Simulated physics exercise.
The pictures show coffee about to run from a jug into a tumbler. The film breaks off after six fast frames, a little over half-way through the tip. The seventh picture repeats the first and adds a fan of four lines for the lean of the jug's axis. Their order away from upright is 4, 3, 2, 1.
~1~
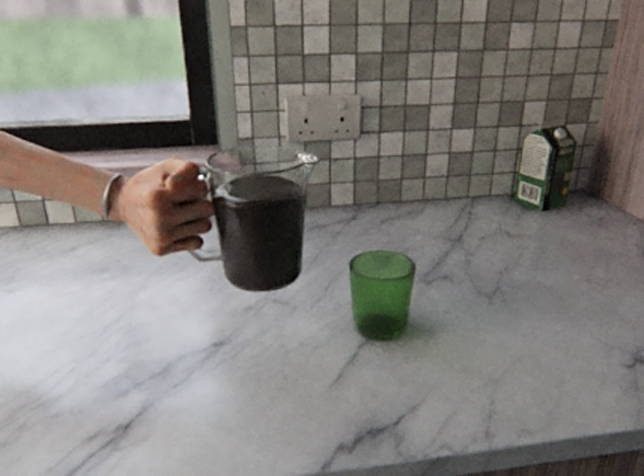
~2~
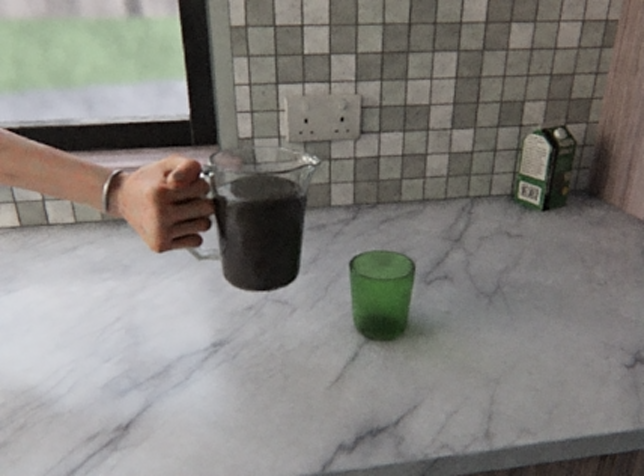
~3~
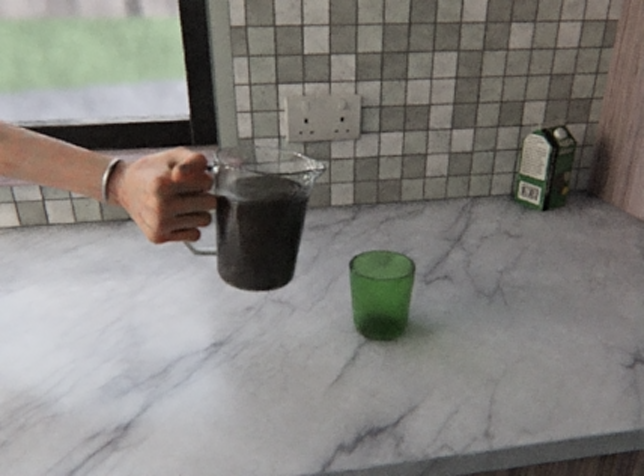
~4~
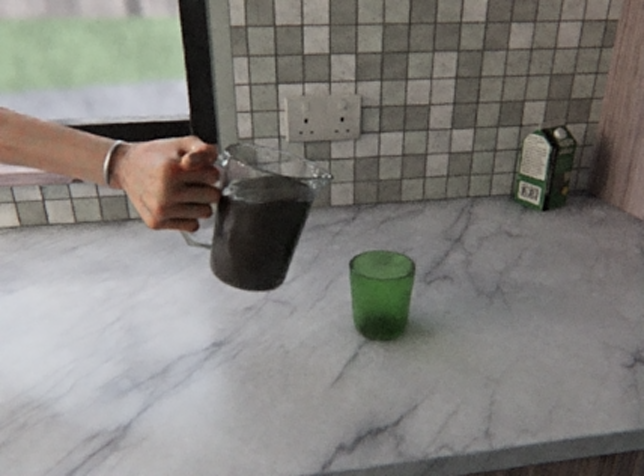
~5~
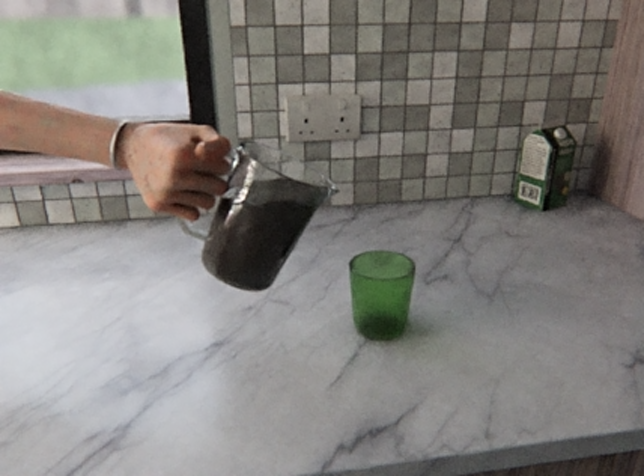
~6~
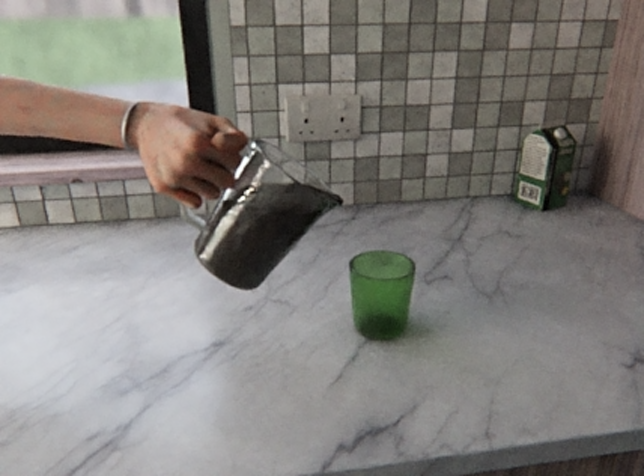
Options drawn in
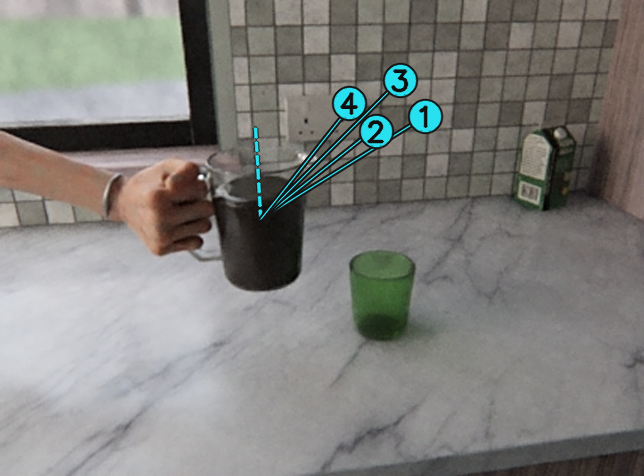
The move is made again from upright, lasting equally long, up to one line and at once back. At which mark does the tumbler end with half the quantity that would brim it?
Line 2.
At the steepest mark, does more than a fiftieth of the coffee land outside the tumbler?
No.
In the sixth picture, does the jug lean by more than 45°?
No, it does not.
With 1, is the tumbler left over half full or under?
Over.
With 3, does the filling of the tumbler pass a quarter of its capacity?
Yes, clearly.
On the marked copy, 1 at (410, 125); 2 at (361, 139); 3 at (388, 92); 4 at (340, 118).
For line 1, the tumbler ends with about 73 % of what it can hold.
For line 2, the tumbler ends with about 49 % of what it can hold.
For line 3, the tumbler ends with about 31 % of what it can hold.
For line 4, the tumbler ends with about 16 % of what it can hold.
